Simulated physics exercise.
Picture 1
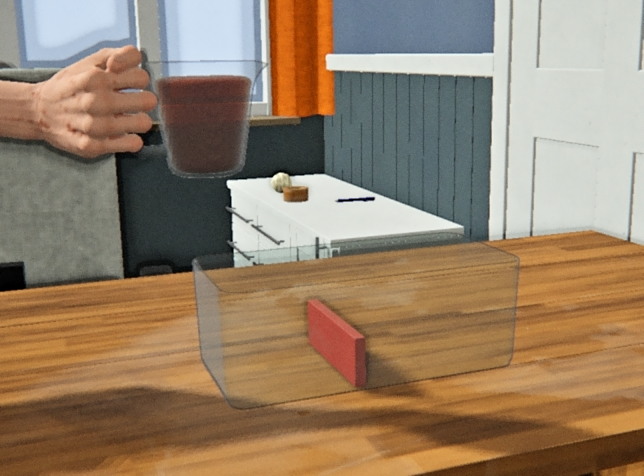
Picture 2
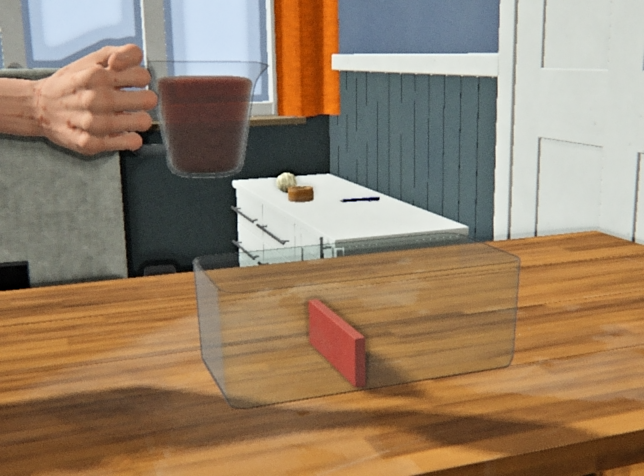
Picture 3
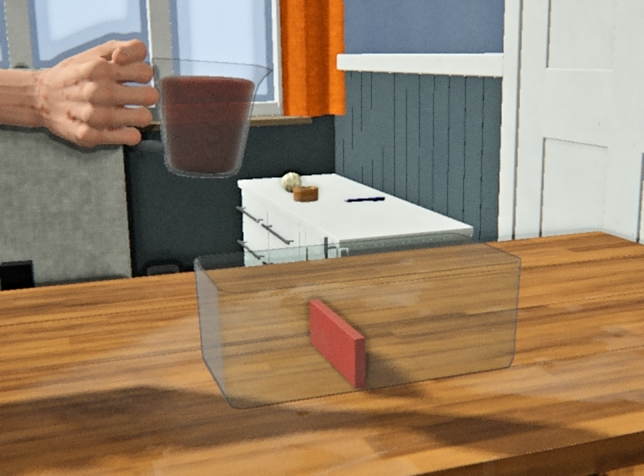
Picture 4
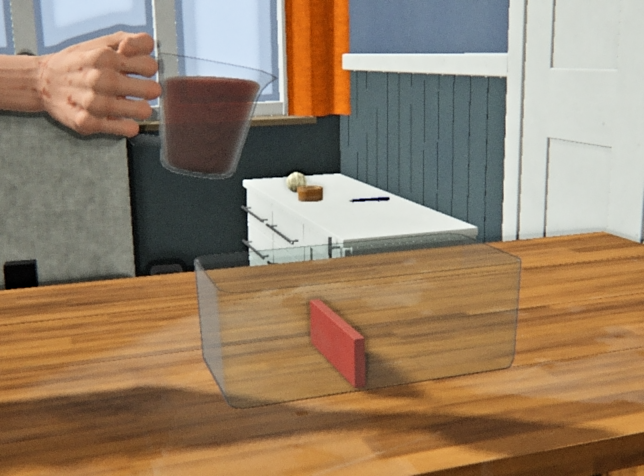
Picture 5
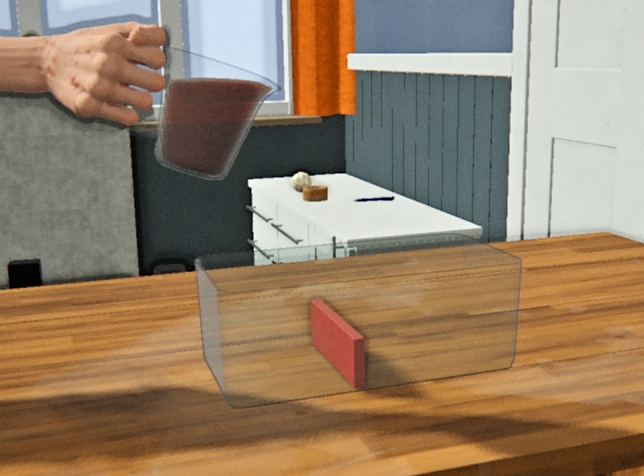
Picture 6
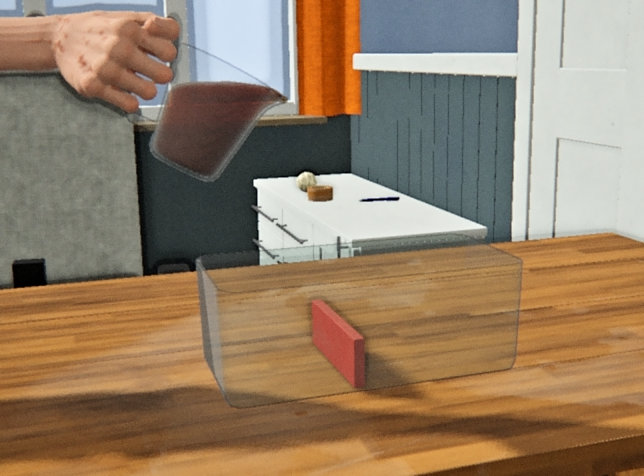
We see a hand holding a clear jug of dark red liquid above a transparent basin with a low red wall inside, on a wooden table; the hand tilts the jug steadily to the right, bringing the liquid to its rim.
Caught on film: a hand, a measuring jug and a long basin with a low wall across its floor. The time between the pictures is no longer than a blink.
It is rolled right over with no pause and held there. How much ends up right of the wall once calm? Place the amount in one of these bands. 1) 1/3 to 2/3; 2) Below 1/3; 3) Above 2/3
1.
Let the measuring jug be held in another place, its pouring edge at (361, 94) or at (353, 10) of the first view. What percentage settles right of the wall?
Roughly 95 % and 90 %.
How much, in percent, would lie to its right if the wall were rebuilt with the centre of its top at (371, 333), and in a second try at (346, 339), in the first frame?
It works out to around 5 per cent for the first and around 35 per cent for the second.
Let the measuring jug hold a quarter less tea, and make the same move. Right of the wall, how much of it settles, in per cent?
I'd say roughly 25 percent.
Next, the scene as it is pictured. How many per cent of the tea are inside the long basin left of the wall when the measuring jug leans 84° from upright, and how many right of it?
Left side: 0 in a hundred; right side: 15 in a hundred.
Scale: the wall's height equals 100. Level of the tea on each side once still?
Left side roughly 20, right side roughly 20.
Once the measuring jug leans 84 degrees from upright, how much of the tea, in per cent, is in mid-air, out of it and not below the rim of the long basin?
Roughly 30 %.
A moment on, the tilt is 84° and 54 per cent is still to pour, 2 is left of the wall and 16 right of it.
Next, the tilt is 101° and 10 per cent is still to pour, 28 is left of the wall and 45 right of it.
Then the tilt is 101° and 0 per cent is still to pour, 48 is left of the wall and 49 right of it.
Later the tilt is 101° and 0 per cent is still to pour, 49 is left of the wall and 49 right of it.
At rest 49 per cent lies left of the wall, 49 right of it and 1 outside.
